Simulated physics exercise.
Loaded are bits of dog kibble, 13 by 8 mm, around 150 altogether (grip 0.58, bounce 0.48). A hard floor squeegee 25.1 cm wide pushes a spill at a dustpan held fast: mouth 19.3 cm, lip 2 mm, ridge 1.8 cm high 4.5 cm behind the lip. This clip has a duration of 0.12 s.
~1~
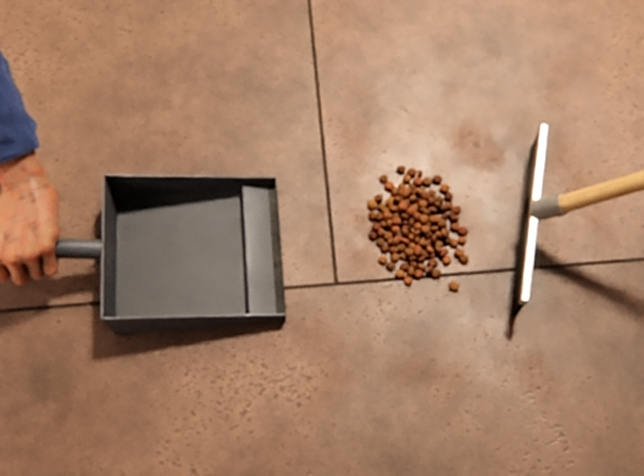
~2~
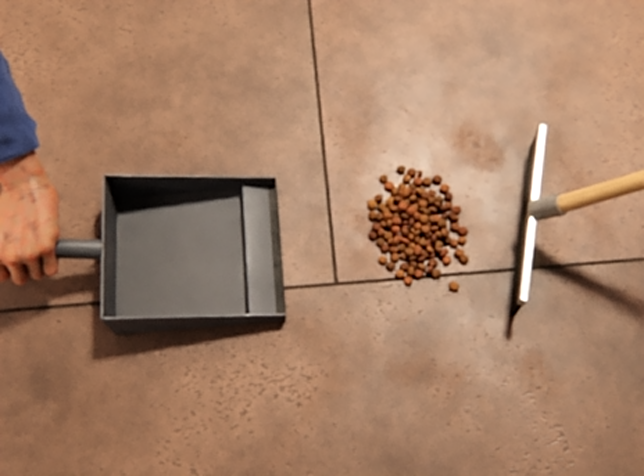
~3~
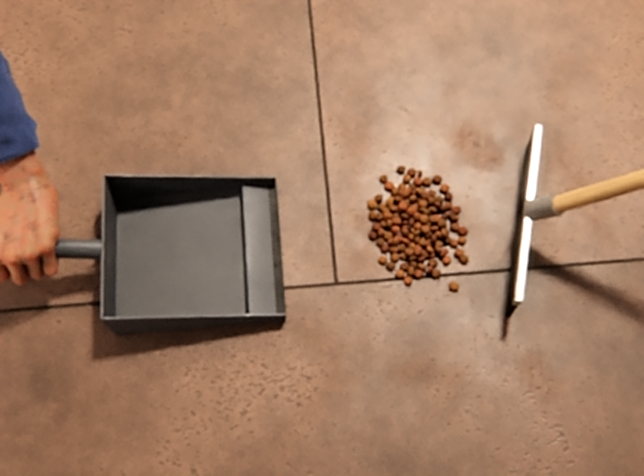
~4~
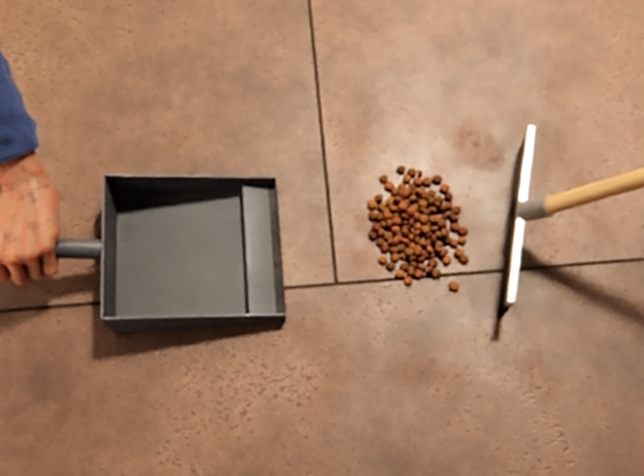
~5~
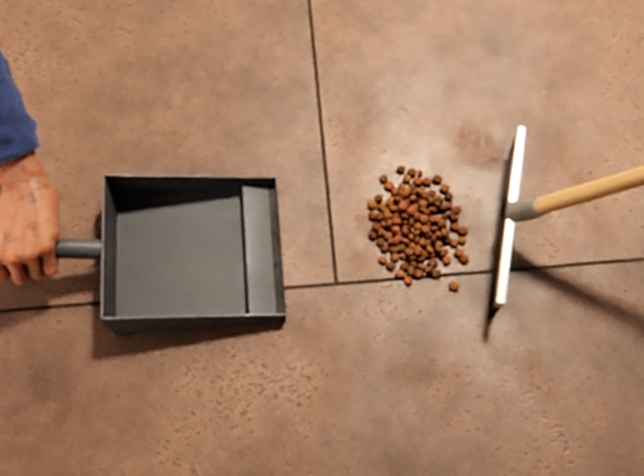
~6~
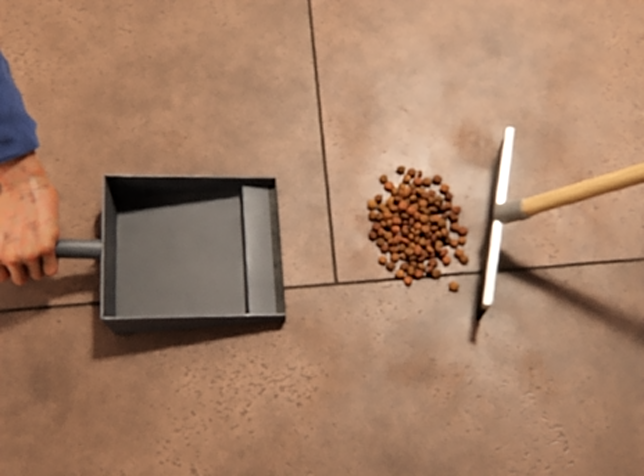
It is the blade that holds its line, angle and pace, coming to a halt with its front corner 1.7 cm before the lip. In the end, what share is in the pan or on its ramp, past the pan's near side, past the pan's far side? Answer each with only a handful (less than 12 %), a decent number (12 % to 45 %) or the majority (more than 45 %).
Pan: Only a handful; near side: Only a handful; far side: A decent number.
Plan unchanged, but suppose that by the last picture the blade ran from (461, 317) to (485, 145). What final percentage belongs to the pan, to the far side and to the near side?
Pan 25 % / far 20 % / near 0 %.
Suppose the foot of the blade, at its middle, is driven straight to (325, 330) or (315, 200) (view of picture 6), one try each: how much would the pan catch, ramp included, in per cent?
Some 0 per cent on the first try, 15 per cent on the second.
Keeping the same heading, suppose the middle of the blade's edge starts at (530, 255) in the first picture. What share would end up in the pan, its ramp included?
Roughly 0 percent, ramp included.
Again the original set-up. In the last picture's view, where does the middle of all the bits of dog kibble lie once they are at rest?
At about (299, 222).
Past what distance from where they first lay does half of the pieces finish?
Roughly 16 cm.
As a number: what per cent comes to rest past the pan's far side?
Roughly 15 in a hundred come to rest there.
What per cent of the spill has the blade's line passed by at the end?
About 5 percent.
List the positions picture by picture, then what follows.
Blade from (523, 300) to (542, 131), moved 0.0 cm, 0 of the pieces shifted so far; middle of the pieces at (418, 225); pan at (184, 258), in the first picture.
Blade from (522, 301) to (541, 131), moved 0.2 cm, 0 of the pieces shifted so far; middle of the pieces at (418, 225), in the second picture.
Blade from (517, 301) to (537, 132), moved 0.8 cm, 0 of the pieces shifted so far; middle of the pieces at (418, 225), in the third picture.
Blade from (509, 302) to (529, 132), moved 1.7 cm, 0 of the pieces shifted so far; middle of the pieces at (418, 225), in the fourth picture.
Blade from (499, 303) to (520, 133), moved 3.1 cm, 0 of the pieces shifted so far; middle of the pieces at (418, 225), in the fifth picture.
Blade from (486, 305) to (508, 135), moved 4.7 cm, 0 of the pieces shifted so far; middle of the pieces at (418, 225); pan at (184, 258), in the sixth picture.
Then, 0.19 s after the last picture, middle of the blade 16 cm from the lip; 0 % over the lip, far side 5 %, near side 0 %.
Then, 0.31 s after the last picture, middle of the blade 9 cm from the lip; 0 % over the lip, far side 10 %, near side 0 %.
Then, 0.57 s after the last picture, middle of the blade 5 cm from the lip; 10 % over the lip, far side 15 %, near side 0 %.
In the end, pan 10 %, near side 0 %, far side 15 %, in front of the lip or behind the blade 75 %.
